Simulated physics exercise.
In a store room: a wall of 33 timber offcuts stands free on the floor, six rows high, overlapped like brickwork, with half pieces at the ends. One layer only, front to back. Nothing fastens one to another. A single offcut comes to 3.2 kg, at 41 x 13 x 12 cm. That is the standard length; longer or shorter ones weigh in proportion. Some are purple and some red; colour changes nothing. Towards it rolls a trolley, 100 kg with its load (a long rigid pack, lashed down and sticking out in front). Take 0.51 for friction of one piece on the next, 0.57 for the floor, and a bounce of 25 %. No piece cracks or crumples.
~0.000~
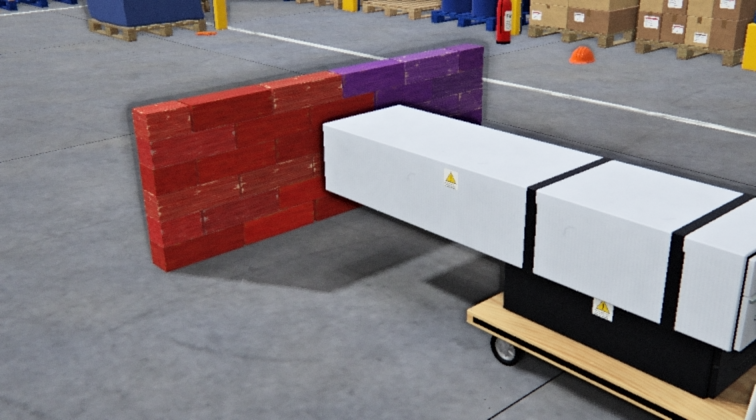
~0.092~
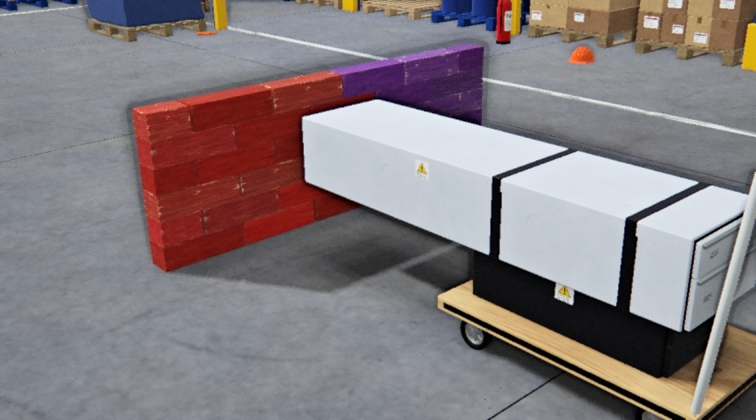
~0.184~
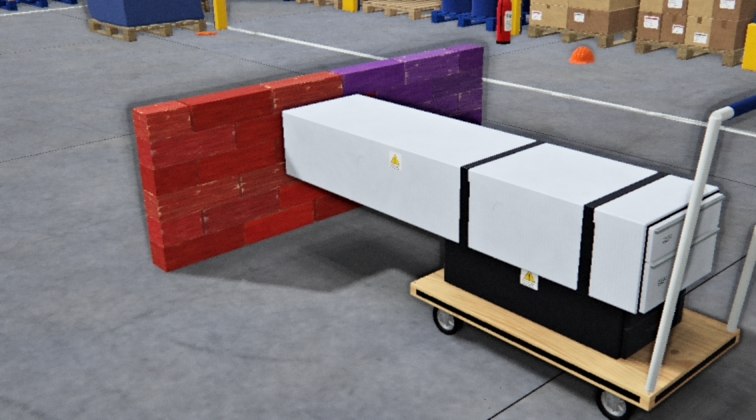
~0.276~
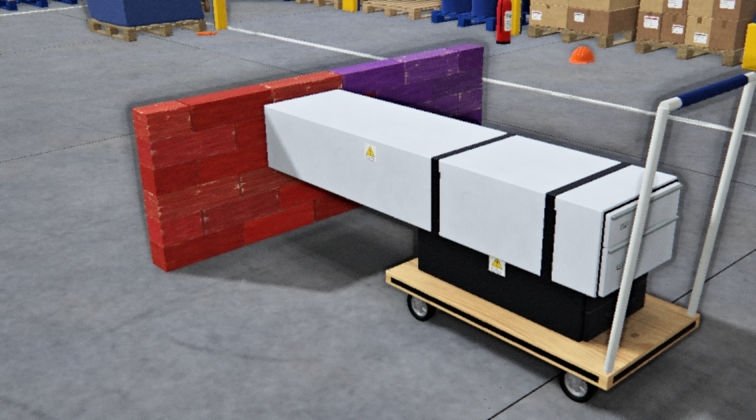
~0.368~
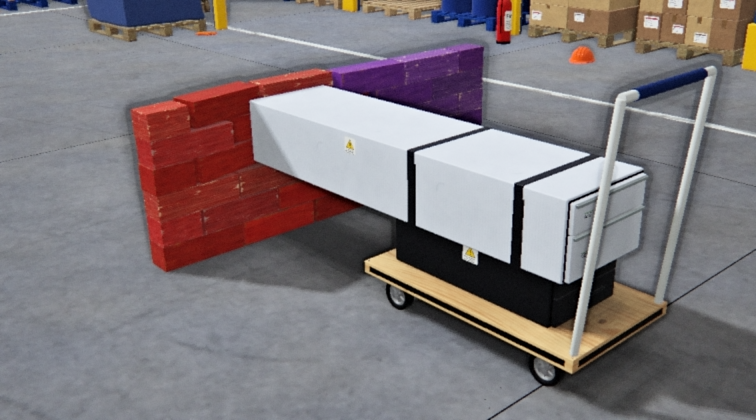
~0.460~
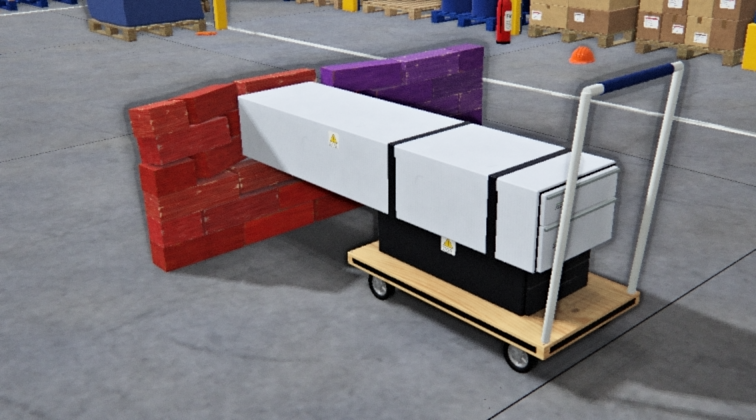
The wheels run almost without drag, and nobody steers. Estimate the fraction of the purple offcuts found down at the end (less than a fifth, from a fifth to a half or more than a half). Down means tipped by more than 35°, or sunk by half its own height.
Fewer than one in five of them.
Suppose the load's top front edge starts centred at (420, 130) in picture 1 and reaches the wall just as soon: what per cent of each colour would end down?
In that case purple 0, red 70 per cent.
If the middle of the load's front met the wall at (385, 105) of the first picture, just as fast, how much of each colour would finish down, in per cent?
In that case purple 50, red 10 per cent.
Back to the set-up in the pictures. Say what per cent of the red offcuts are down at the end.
Ending so: Red 50 per cent.
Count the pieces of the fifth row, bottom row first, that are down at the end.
The count is 3.
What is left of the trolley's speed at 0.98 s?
Roughly 0.9 m/s.
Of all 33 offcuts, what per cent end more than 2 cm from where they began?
It is 55 per cent.
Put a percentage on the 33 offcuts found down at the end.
About 30 per cent.
After 0.56 s, load 29 cm past the wall's line, still rolling; none of the 15 purple offcuts down (3 of 33 in all colours); top purple offcut 6° from how it stood; top red offcut 22° from how it stood, 39 mm lower.
After 0.72 s, load 44 cm past the wall's line, still rolling; none of the 15 purple offcuts down (9 of 33 in all colours); top purple offcut 28° from how it stood, 43 mm lower; top red offcut 35° from how it stood, 21 cm lower.
After 0.98 s, load 69 cm past the wall's line, still rolling; 1 of the 15 purple offcuts down (10 of 33 in all colours); top purple offcut 51° from how it stood, 31 cm lower; top red offcut 25° from how it stood, 51 cm lower.
After 1.36 s, load 98 cm past the wall's line, still rolling; 1 of the 15 purple offcuts down (10 of 33 in all colours); top purple offcut 60 cm lower; top red offcut 60 cm lower.
In the end (2.0 s), load 1.07 m past the wall's line, stopped; 1 of the 15 purple offcuts down (10 of 33 in all colours); top purple offcut 60 cm lower; top red offcut 60 cm lower. That is 7 per cent. From the last view, middles, top purple offcut near (320, 160), top red offcut near (79, 184).
